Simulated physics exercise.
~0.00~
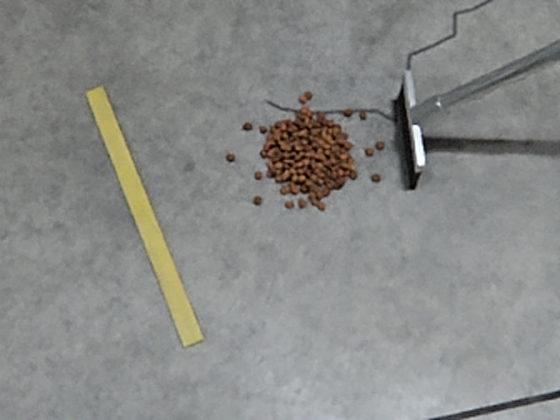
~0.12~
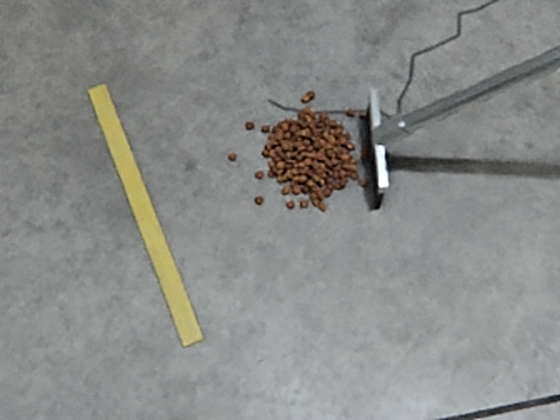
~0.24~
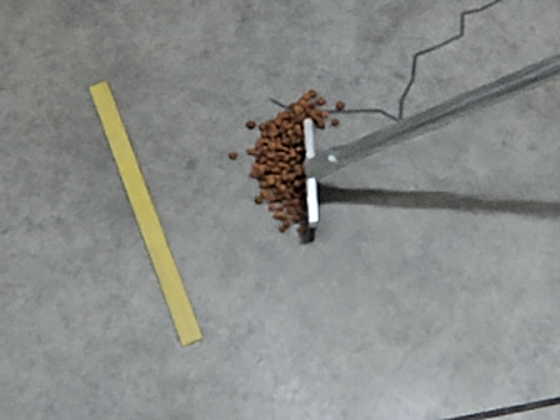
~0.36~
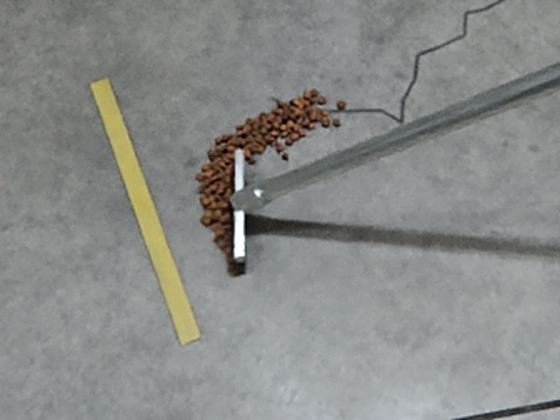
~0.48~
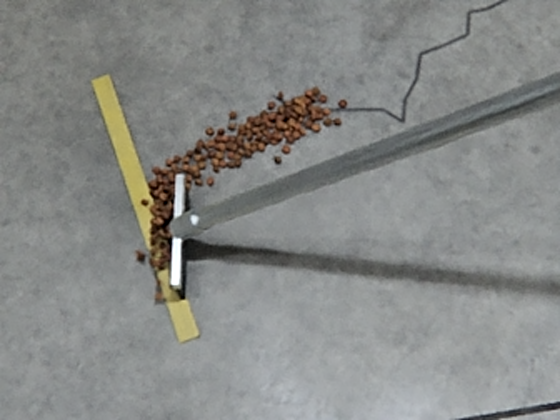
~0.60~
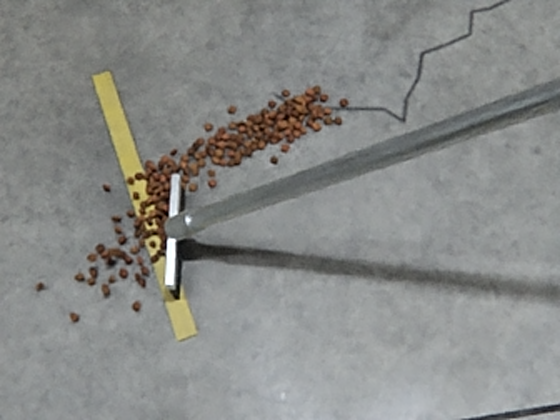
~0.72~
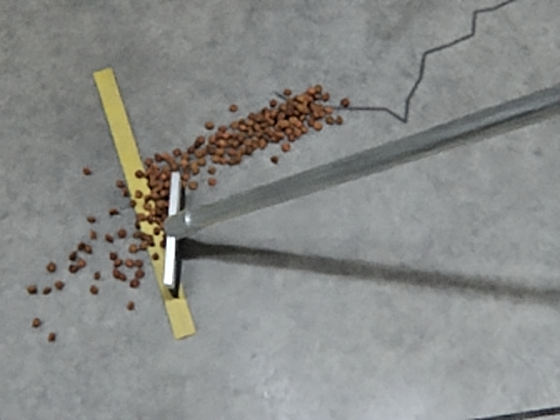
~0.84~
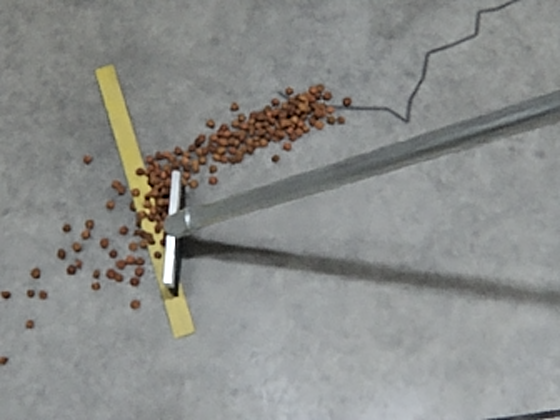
At first, a round pile of small brown kibble pieces lies on a grey concrete floor, with a long-handled squeegee to its right and a yellow strip lying at a slant to its left. The squeegee moves left and slightly down, meets the pile and pushes into it. Pieces bunch ahead of the blade while many others slip past its upper end, leaving a slanting trail behind. The blade reaches the strip and stops there, and some pieces scatter beyond it to the lower left. It ends with kibble strewn past the strip, some on it, and much still trailing to the upper right.
